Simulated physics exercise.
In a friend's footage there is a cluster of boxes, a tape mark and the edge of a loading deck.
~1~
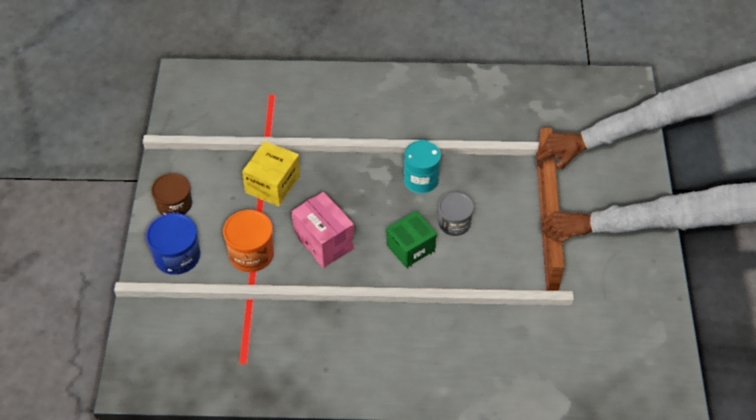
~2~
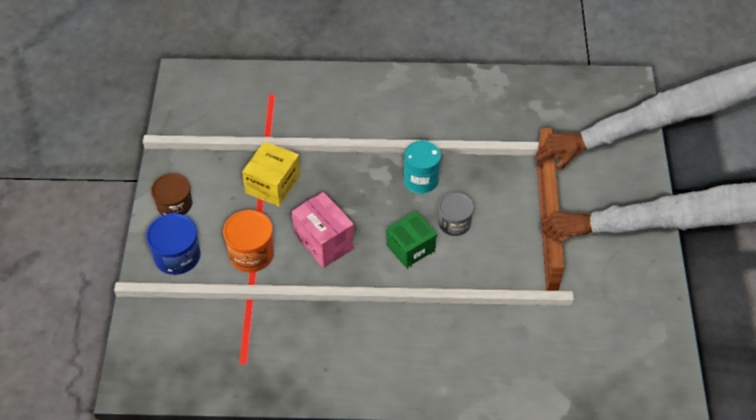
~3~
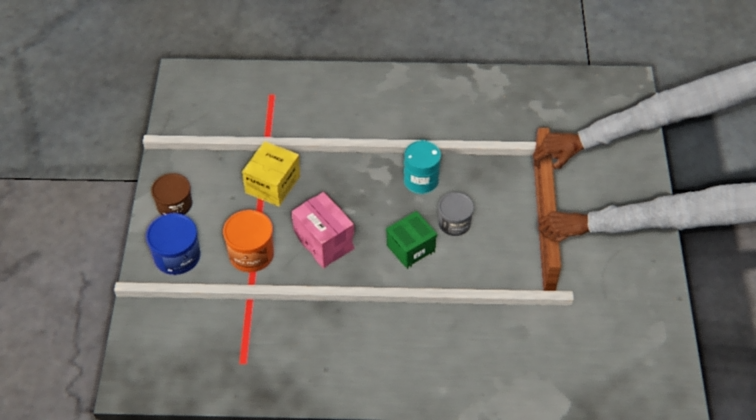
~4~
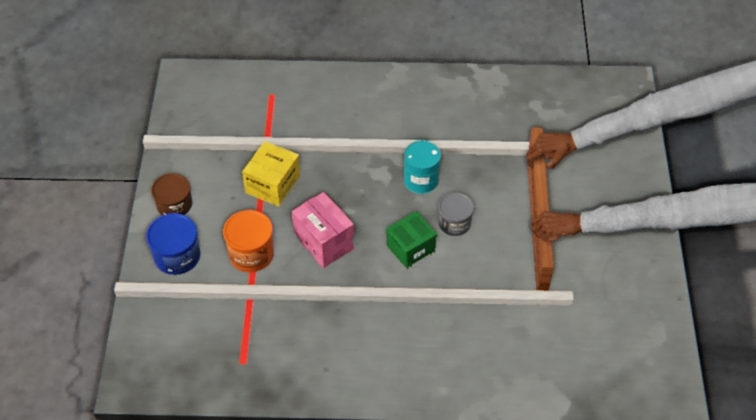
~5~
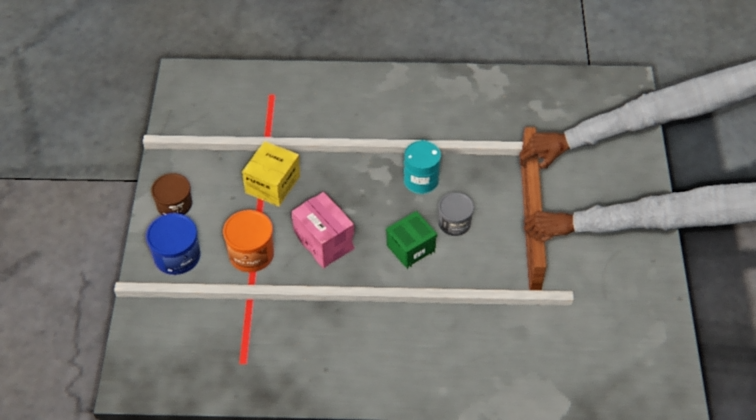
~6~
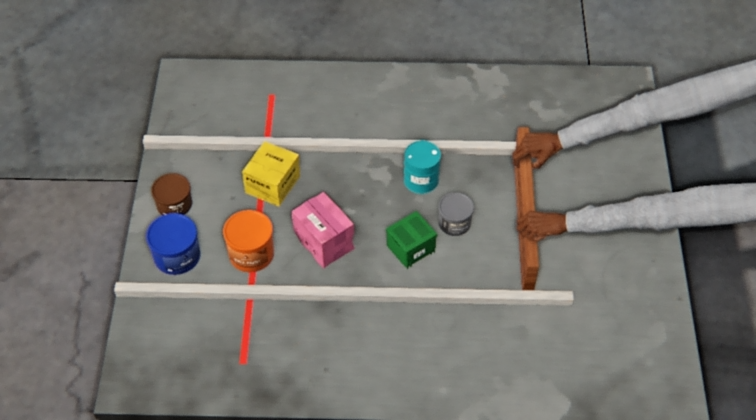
A wooden plank, gripped by two hands reaching in from the right, starts at the right end of two pale rails and slides slowly left a short distance. The colourful pails, boxes and canister between the rails stay still, some beside a red line, with a gap remaining before the plank.
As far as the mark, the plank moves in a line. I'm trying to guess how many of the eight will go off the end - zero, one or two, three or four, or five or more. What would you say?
I would say one or two.
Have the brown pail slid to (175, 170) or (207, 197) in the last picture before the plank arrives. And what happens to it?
The brown pail is safe at the first spot and is safe at the second.
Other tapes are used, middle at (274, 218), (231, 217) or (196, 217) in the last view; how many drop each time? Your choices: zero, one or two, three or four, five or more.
Going one by one, the answers are none at all, either one or two and either three or four.
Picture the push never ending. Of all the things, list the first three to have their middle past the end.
Sequence: Blue pail, then orange pail, then brown pail.
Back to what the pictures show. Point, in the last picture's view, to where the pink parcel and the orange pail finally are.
The pink parcel finishes at (201, 224); the orange pail finishes at (155, 239).
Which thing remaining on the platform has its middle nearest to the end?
The orange pail is the one.
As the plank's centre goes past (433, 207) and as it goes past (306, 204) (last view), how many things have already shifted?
In order, the tallies are 3 and 7.
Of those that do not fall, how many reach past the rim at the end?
Number: 0.
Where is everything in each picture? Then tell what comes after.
In the first frame, brown pail (173, 196); blue pail (174, 245); orange pail (250, 242); plank (549, 209); tape (259, 218).
In the second frame, blue pail (174, 245); turquoise canister (422, 167).
In the third frame, orange pail (250, 242); grey pail (455, 215).
In the fourth frame, brown pail (173, 196); plank (540, 209).
In the fifth frame, blue pail (174, 245); green tote (411, 240).
In the sixth frame, brown pail (173, 196); blue pail (174, 245); orange pail (250, 242); plank (526, 208); tape (259, 218).
A little later, none off yet; brown pail at rest near (173, 196); blue pail at rest near (174, 245); orange pail at rest near (250, 242).
When it is over, the number that fall off is one or two; down, blue pail.
